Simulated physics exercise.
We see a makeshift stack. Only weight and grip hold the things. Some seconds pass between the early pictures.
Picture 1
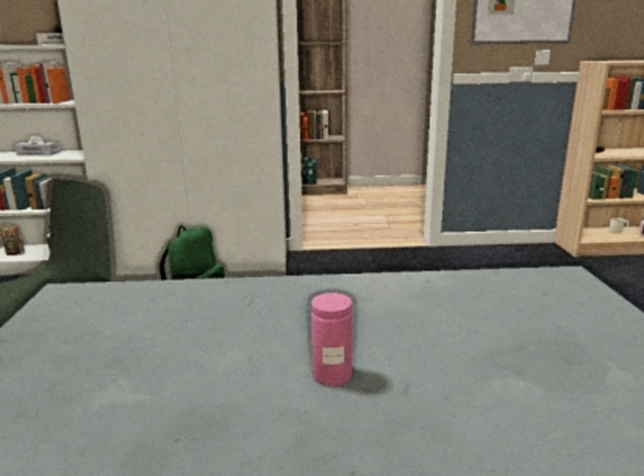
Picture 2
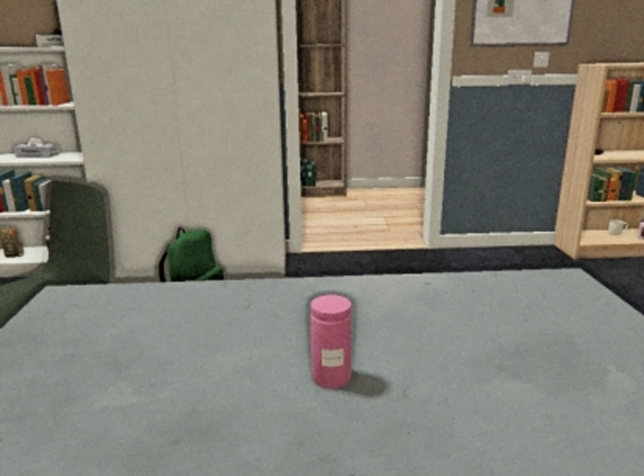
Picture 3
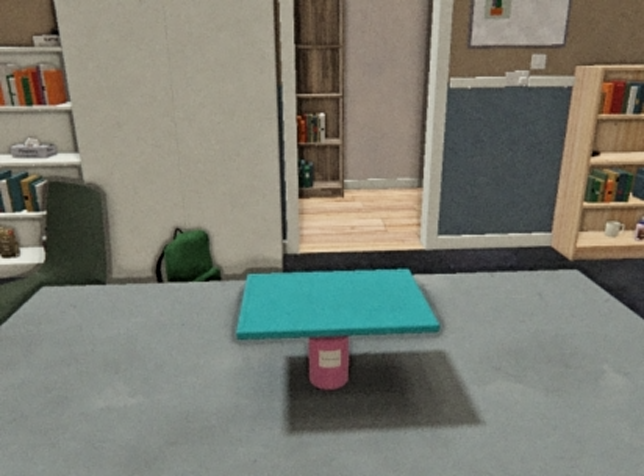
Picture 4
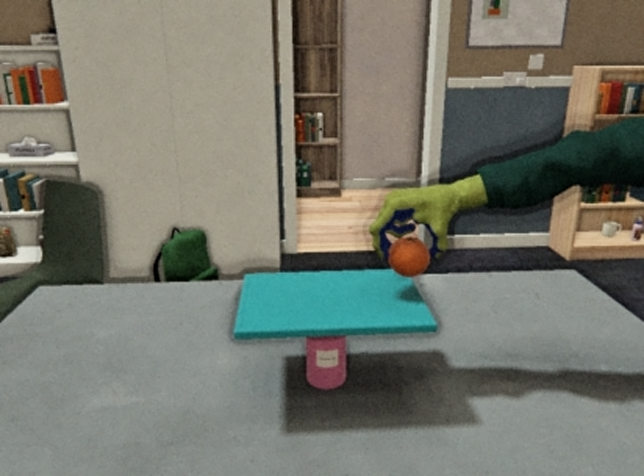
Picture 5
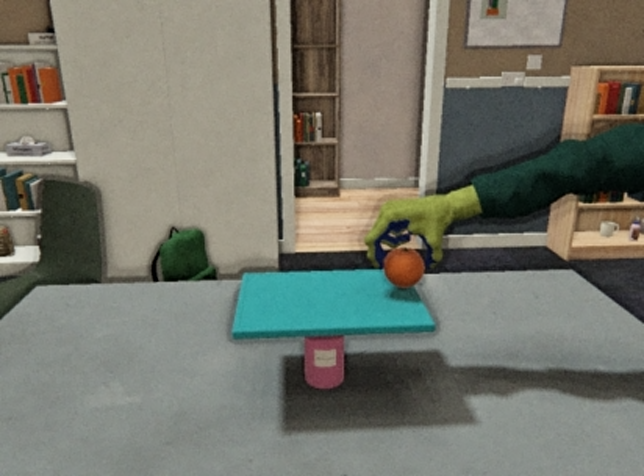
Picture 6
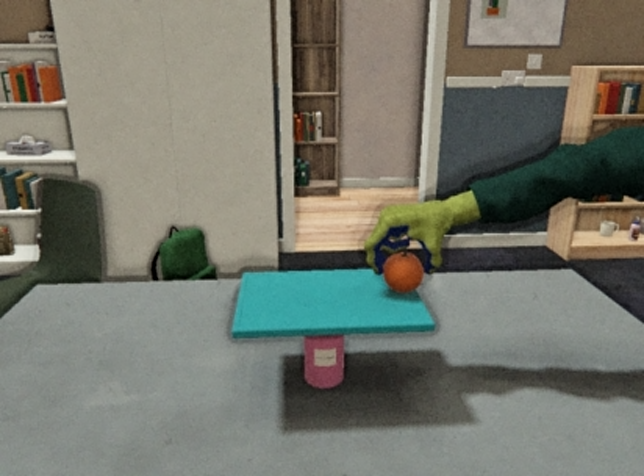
At the start, a pink jar stands alone on a gray table, and then a turquoise lid appears lying across its top. A green-gloved hand in a dark green sleeve, reaching in from the right, lowers an orange tomato onto the lid's right side and keeps hold of it.
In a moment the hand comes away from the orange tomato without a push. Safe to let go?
The stack gives way.
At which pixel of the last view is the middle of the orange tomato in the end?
Around (430, 354).
Then, 0.40 s later than the last frame, orange tomato now fallen; turquoise lid tilted by 47°.
Then, 0.50 s later than the last frame, turquoise lid tilted by 65°.
Then, 0.90 s later than the last frame, turquoise lid tilted by 55°.
When it is over, fallen, orange tomato and turquoise lid; pink jar as before. End places, in pixels of the last picture, orange tomato near (430, 354). The stack loses its balance.
